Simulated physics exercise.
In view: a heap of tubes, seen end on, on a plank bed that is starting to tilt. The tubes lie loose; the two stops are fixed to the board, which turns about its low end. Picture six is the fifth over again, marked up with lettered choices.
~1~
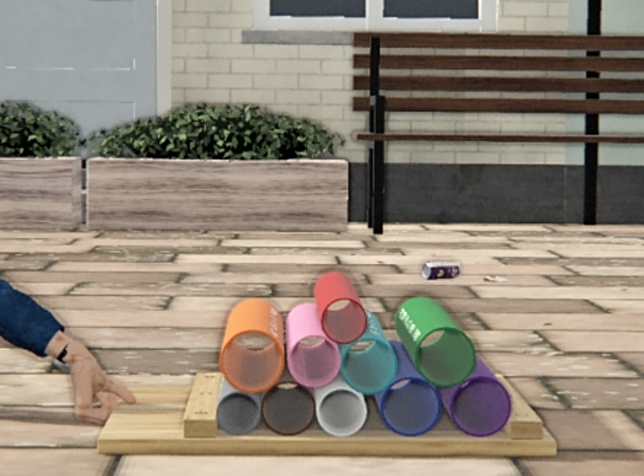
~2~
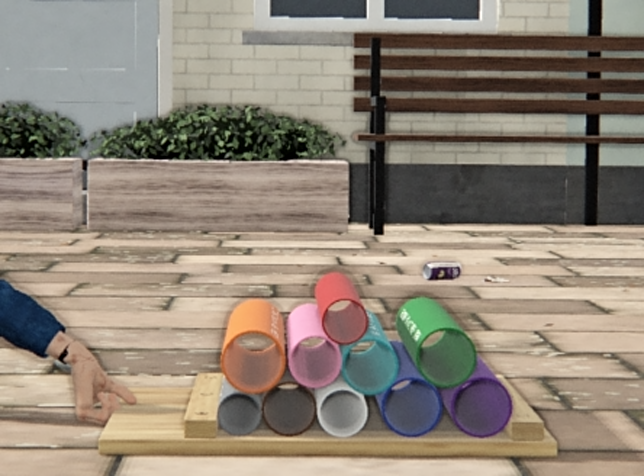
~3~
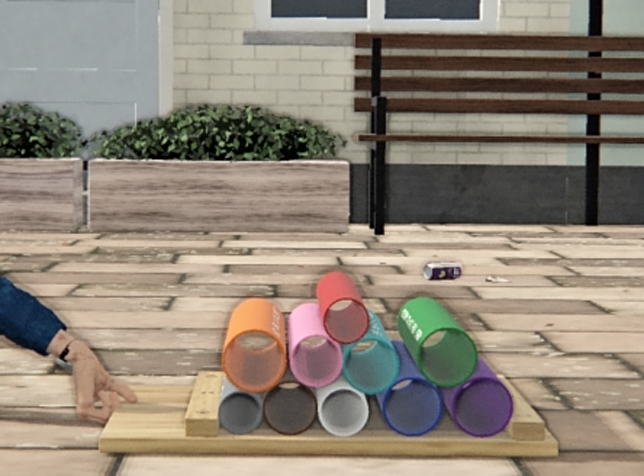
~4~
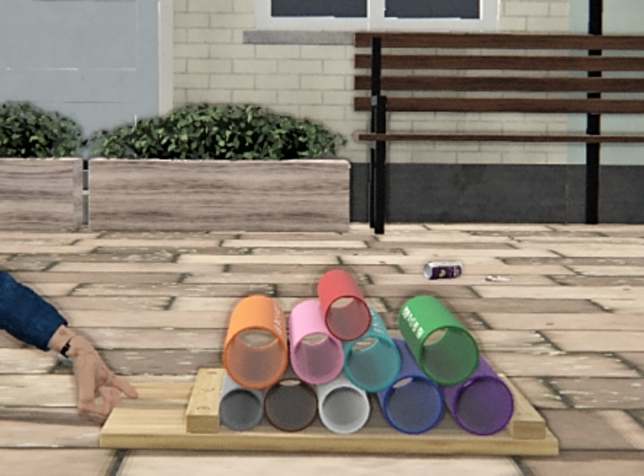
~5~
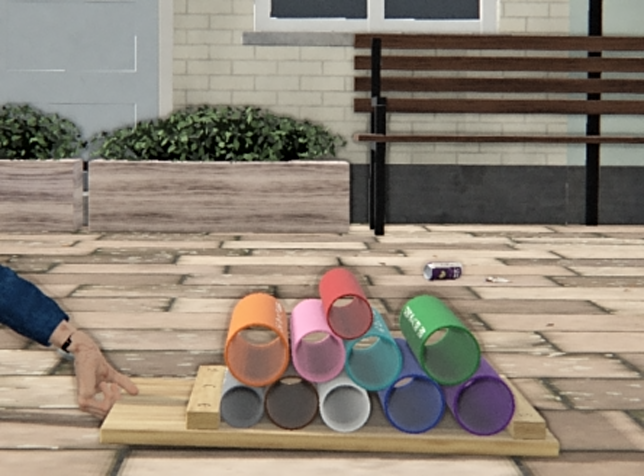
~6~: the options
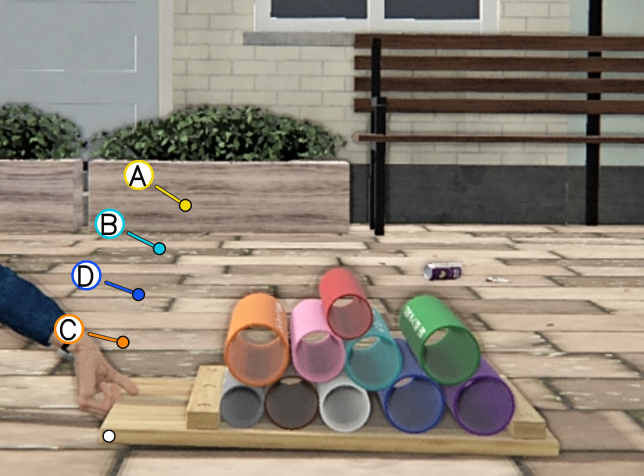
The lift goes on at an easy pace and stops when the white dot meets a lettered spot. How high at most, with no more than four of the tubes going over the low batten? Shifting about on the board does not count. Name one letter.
The last mark within the limit is A.
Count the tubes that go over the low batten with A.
With A, four.
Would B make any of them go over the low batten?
Yes, at B.
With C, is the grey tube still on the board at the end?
Yes, with C.
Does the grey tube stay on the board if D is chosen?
The grey tube: Yes.
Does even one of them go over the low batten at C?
No.
On the copy, A at (185, 206); B at (159, 248); C at (123, 343); D at (139, 295); the white dot at (109, 436).
On A. First, board at 18°.
Then, board at 33°.
Finally, board at 33°, four over the low batten (turquoise, pink, green, red).
By contrast, B four over the low batten (turquoise, pink, green, red); C none over the low batten; D two over the low batten (turquoise, green).
